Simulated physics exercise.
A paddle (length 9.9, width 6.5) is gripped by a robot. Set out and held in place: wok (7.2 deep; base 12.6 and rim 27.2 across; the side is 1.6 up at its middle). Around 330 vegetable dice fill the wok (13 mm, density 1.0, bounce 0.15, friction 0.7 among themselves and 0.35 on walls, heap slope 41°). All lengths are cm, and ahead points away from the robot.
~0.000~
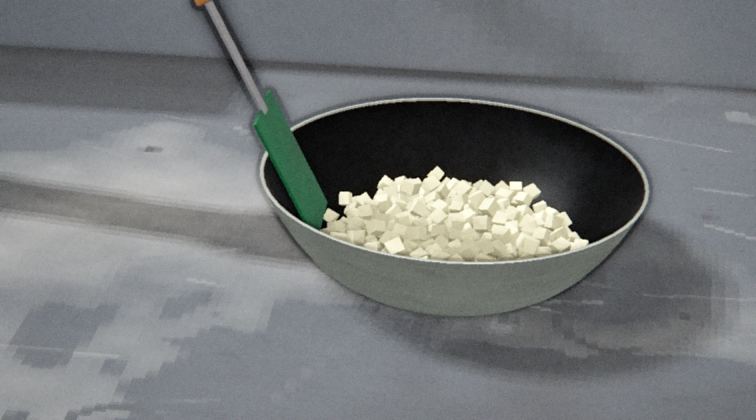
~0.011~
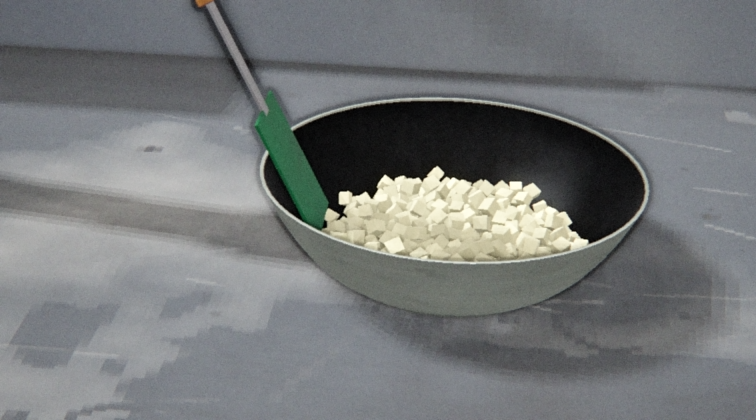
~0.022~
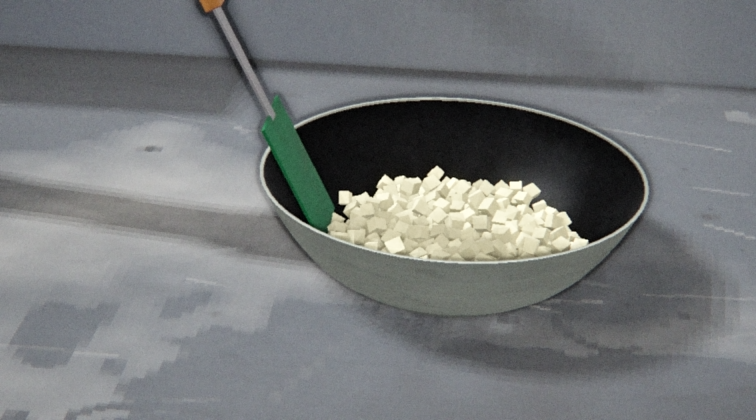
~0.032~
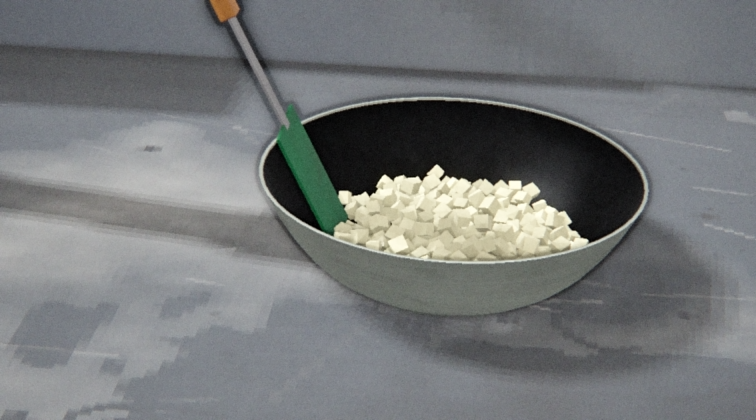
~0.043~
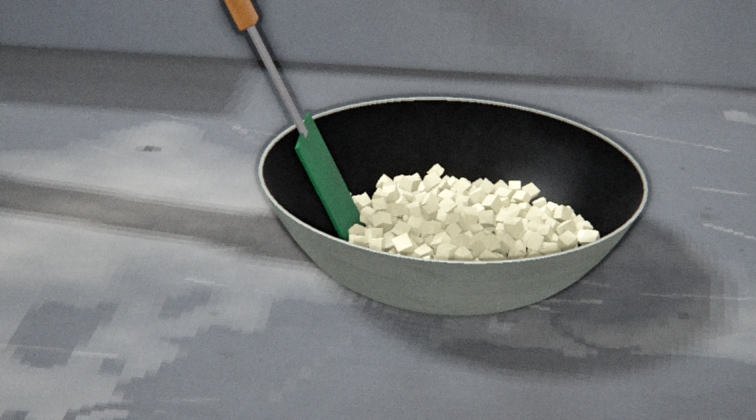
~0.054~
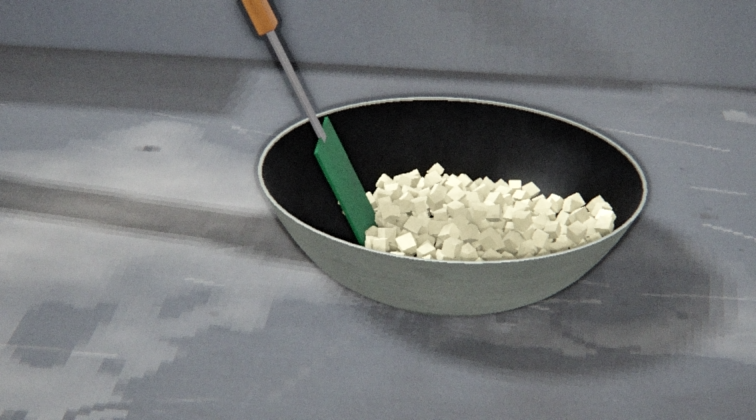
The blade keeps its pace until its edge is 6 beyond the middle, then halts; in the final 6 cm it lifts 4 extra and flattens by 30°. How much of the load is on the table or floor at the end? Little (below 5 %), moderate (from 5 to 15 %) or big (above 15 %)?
Answer: Moderate; from 5 to 15 % of the vegetable dice finish on the table or floor.
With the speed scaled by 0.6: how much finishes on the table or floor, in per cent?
About 0 per cent.
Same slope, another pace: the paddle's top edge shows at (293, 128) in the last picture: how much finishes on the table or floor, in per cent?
Some 5 per cent.
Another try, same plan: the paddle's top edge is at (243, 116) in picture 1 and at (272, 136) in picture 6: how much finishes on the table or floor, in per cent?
About 0 per cent.
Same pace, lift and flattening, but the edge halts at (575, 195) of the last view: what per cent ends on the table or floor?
About 25 per cent.
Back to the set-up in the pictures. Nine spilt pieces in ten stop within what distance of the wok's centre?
Some 40 cm.
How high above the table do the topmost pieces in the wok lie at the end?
Roughly 7.5 cm.
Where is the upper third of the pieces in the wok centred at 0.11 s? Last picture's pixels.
Around (551, 211).
After 0.08 s, sloping 64°, highest piece 9 above the table; 327 in the wok.
After 0.11 s, sloping 55°, highest piece 12 above the table; 320 in the wok, 7 on the blade or in flight.
After 0.32 s, sloping 34°, highest piece 14 above the table; 296 in the wok, 10 on the table or floor, 21 on the blade or in flight.
After 1.37 s, sloping 34°, highest piece 8 above the table; 294 in the wok, 33 on the table or floor.
At rest, 294 in the wok, 33 on the table or floor. That is 10 % on the table or floor.
